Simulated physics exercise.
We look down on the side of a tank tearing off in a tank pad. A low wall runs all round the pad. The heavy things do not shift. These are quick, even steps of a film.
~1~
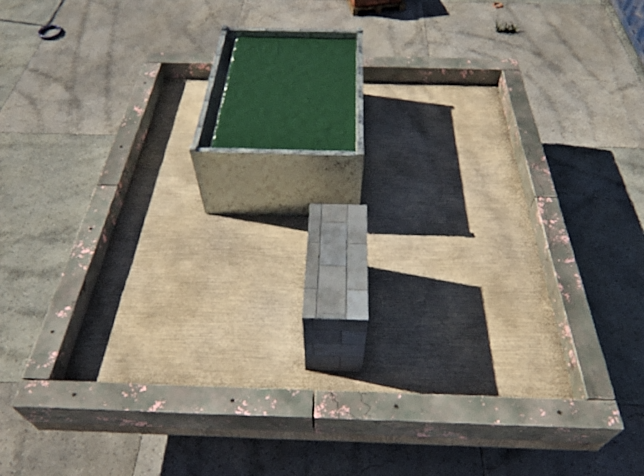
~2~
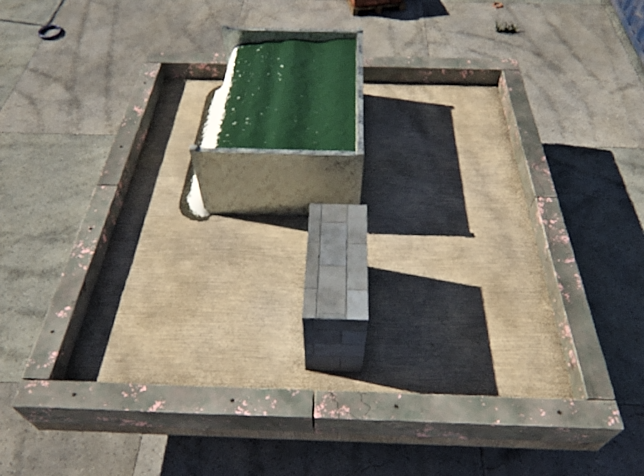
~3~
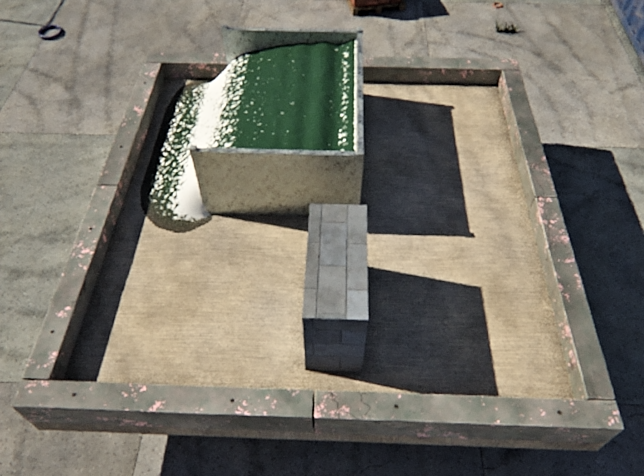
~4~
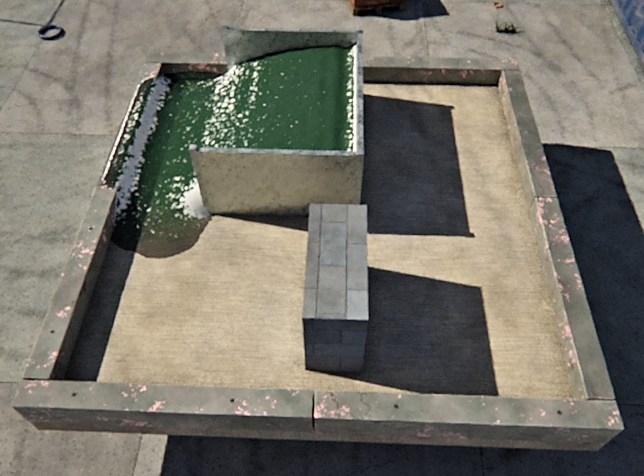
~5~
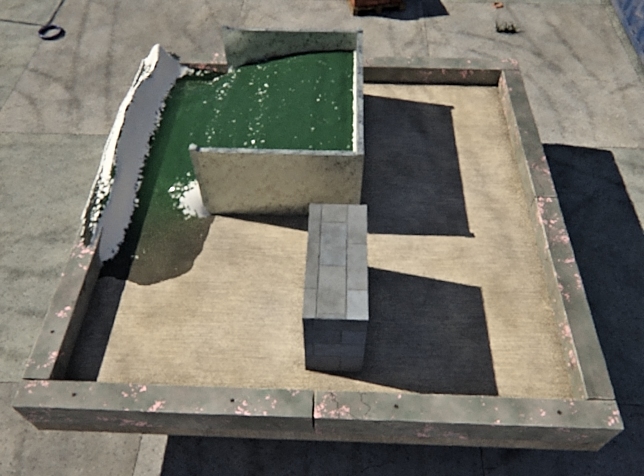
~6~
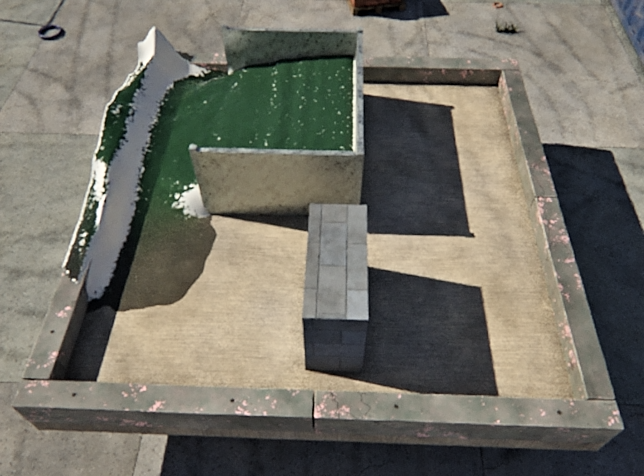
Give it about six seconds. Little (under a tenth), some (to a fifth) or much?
Over the wall goes above a fifth.
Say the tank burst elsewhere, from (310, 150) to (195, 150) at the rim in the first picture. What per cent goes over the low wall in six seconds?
Some 20 per cent.
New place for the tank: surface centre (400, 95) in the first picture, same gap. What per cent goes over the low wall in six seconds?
Some 24 per cent.
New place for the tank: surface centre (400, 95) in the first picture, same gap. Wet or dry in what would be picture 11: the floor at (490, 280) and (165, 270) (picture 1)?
In that order: Clear, awash.
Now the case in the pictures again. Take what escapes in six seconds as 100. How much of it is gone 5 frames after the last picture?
I make it 60 per cent.
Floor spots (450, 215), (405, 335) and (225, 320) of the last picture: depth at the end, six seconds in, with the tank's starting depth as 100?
In turn 8, 2 and 12 in a hundred.
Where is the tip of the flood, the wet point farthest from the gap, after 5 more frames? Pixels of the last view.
Around (62, 389).
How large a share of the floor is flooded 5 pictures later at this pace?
Roughly 25 per cent.
A moment on, water covers 25 % of the floor; the low wall has let 14 % over.
Next, water covers 25 % of the floor; the low wall has let 23 % over.
Then, water covers 45 % of the floor; the low wall has let 37 % over.
Later, water covers 60 % of the floor; the low wall has let 38 % over.
In the end, water covers 75 % of the floor; the low wall has let 38 % over.
